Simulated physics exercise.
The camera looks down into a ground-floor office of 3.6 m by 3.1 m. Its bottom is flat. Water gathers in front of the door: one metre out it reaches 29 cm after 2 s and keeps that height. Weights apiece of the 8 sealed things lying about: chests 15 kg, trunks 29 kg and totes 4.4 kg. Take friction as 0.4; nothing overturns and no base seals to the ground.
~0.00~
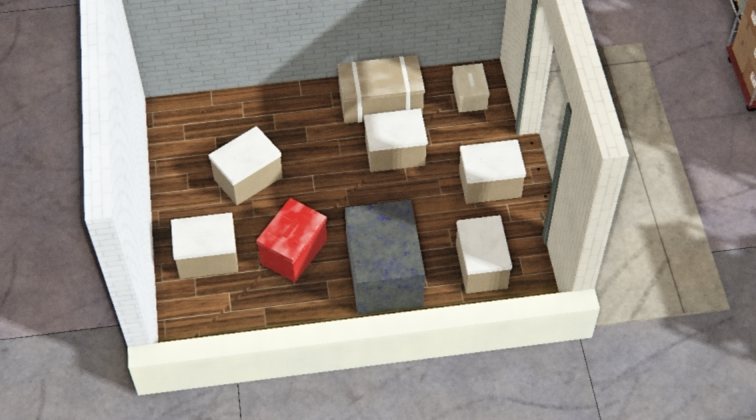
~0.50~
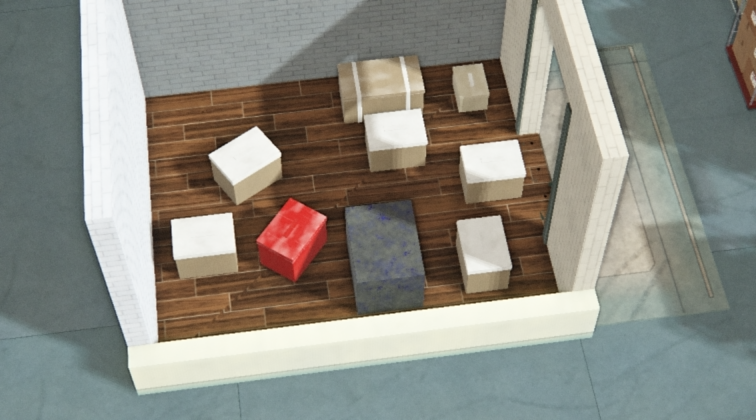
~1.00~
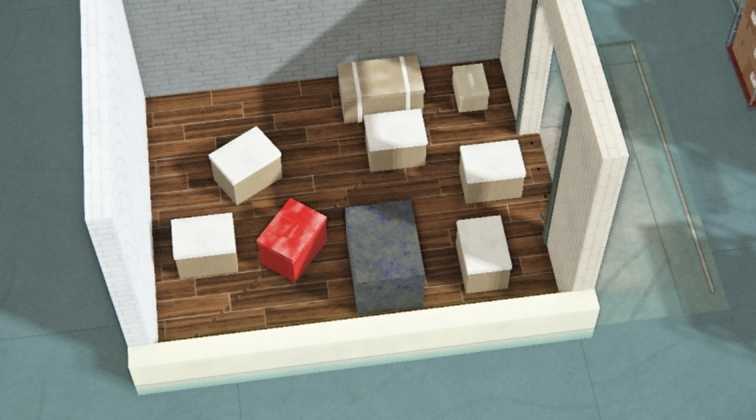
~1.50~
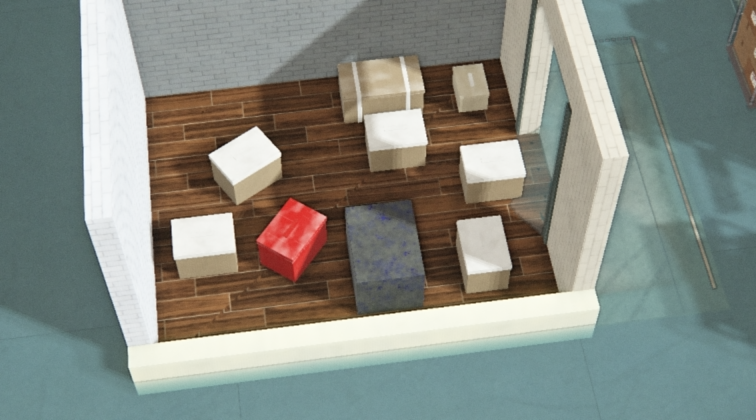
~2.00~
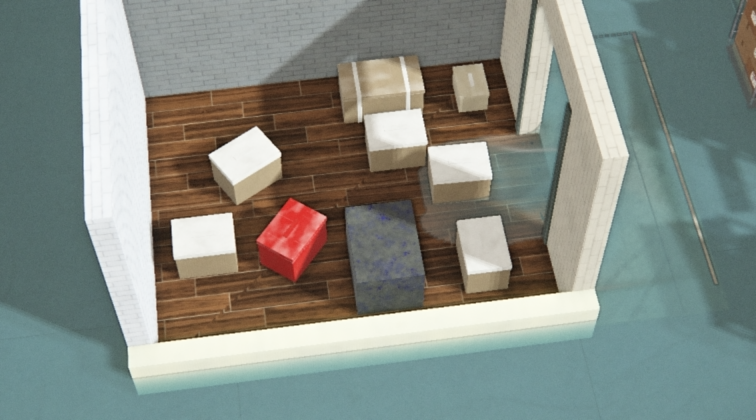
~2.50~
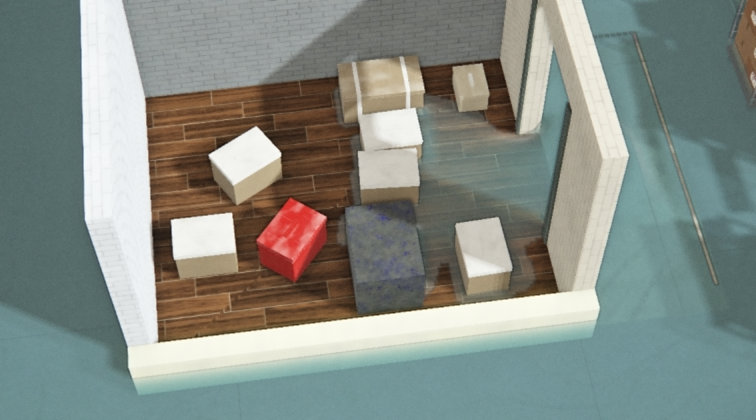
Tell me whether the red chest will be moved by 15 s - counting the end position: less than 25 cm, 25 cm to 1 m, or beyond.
Red chest is nudged along.
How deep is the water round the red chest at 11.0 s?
Roughly 18 cm.
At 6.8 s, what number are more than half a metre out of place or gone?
I count 5.
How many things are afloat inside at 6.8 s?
I count 7.
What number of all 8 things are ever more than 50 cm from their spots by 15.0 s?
I count 7.
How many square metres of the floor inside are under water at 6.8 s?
Some 11.0 m2.
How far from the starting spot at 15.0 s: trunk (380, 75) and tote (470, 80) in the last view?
In that order: 100 cm, 100 cm.
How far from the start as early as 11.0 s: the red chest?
About 50 cm.
After 3.5 s the red chest is near (254, 255), 0.4 m from its start, aground; 0 afloat.
After 6.8 s the red chest is near (236, 311), 1.0 m from its start, afloat; 7 afloat.
After 11.0 s the red chest is near (237, 243), 0.5 m from its start, afloat; 8 afloat.
After 15.0 s the red chest is near (246, 260), 0.6 m from its start, afloat; 8 afloat.
